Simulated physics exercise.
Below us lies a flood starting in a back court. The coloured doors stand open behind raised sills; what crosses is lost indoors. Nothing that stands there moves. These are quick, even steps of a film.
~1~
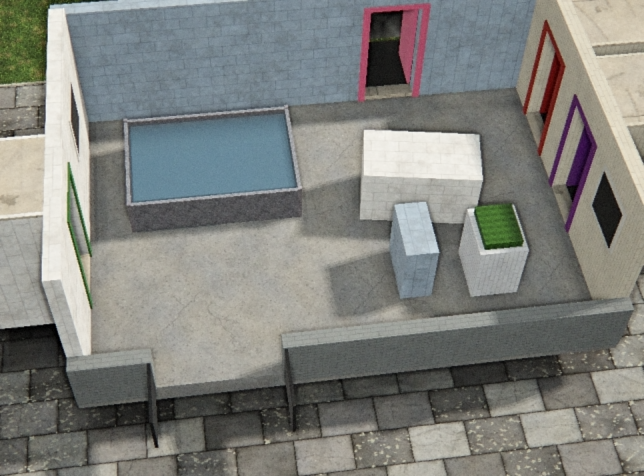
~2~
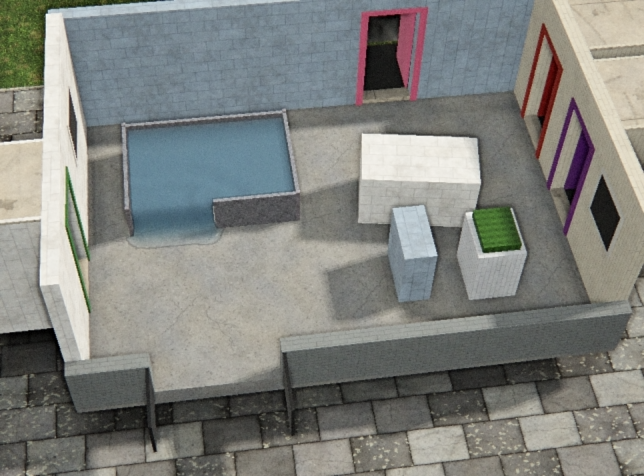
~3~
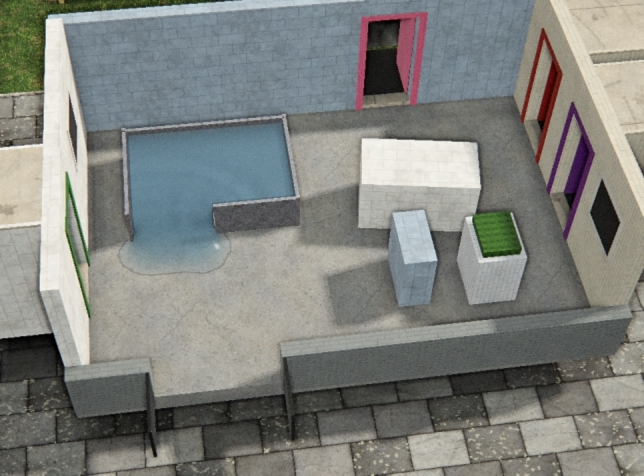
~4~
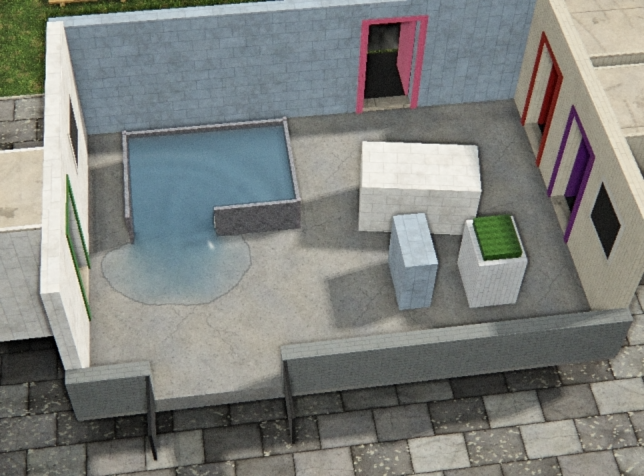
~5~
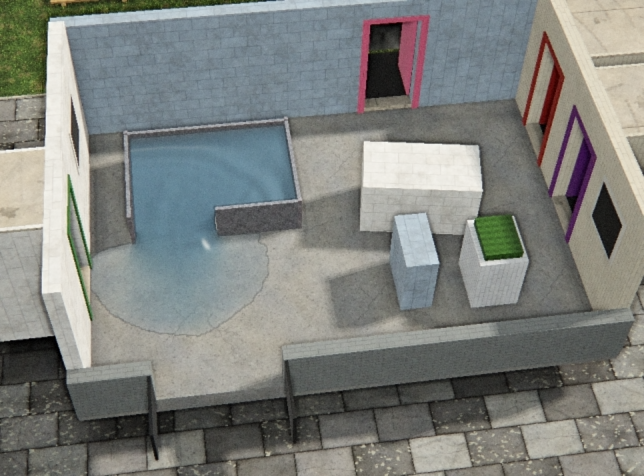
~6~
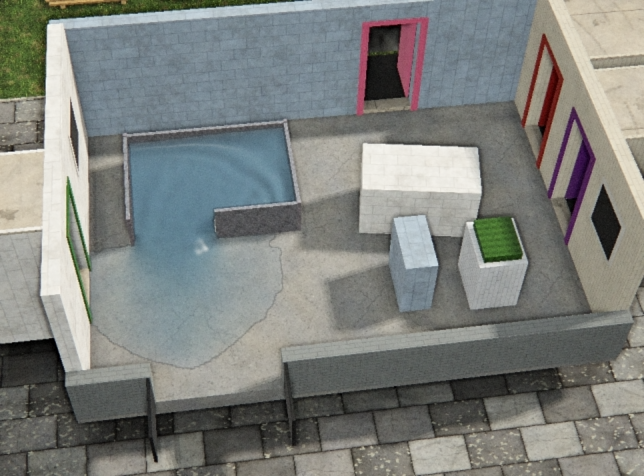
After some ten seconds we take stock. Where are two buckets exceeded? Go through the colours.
The green door takes more than that; the red door stays under that; the purple door stays under that; the pink door stays under that.
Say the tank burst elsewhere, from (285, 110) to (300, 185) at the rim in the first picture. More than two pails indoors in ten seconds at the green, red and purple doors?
Then: Green door is under, red door passes that mark, purple door passes that mark.
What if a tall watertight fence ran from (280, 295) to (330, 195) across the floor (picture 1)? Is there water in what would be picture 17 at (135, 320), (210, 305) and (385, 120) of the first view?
In that order: Wet, under water, dry.
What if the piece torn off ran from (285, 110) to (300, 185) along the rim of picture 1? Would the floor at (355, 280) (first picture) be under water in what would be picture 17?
At that place: Wet.
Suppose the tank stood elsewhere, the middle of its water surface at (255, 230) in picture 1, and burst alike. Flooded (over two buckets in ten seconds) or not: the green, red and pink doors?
Then: Green takes less; red keeps below it; pink stays under.
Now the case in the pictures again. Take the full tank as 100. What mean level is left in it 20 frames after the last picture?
About 42 per cent.
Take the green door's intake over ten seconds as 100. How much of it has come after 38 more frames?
Close to 90 %.
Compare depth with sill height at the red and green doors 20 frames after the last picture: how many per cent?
About 0 and 130 per cent.
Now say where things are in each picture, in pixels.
The first frame shows the tank at (211, 157) is whole and still.
In the second frame, the front is at (218, 235), out from the gap at (174, 223).
In the third frame, water pours out at (174, 229) and has run to (220, 260).
In the fourth frame, the front is at (209, 298), out from the gap at (175, 232).
In the fifth frame, the front is at (201, 330), out from the gap at (176, 232).
In the sixth frame, water pours out at (175, 234) and has run to a hidden place.
A moment on, water covers 25 % of the floor; the green door wet at the sill, nothing in, the red door not reached, the purple door not reached, the pink door not reached.
Next, water covers 25 % of the floor; the green door over two buckets in, the red door not reached, the purple door not reached, the pink door not reached.
Then, water covers 30 % of the floor; the green door over two buckets in, the red door not reached, the purple door not reached, the pink door not reached.
Later, water covers 45 % of the floor; the green door over two buckets in, the red door not reached, the purple door not reached, the pink door not reached.
In the end, water covers 75 % of the floor; the green door far over two buckets in, the red door wet at the sill, nothing in, the purple door wet at the sill, nothing in, the pink door not reached.
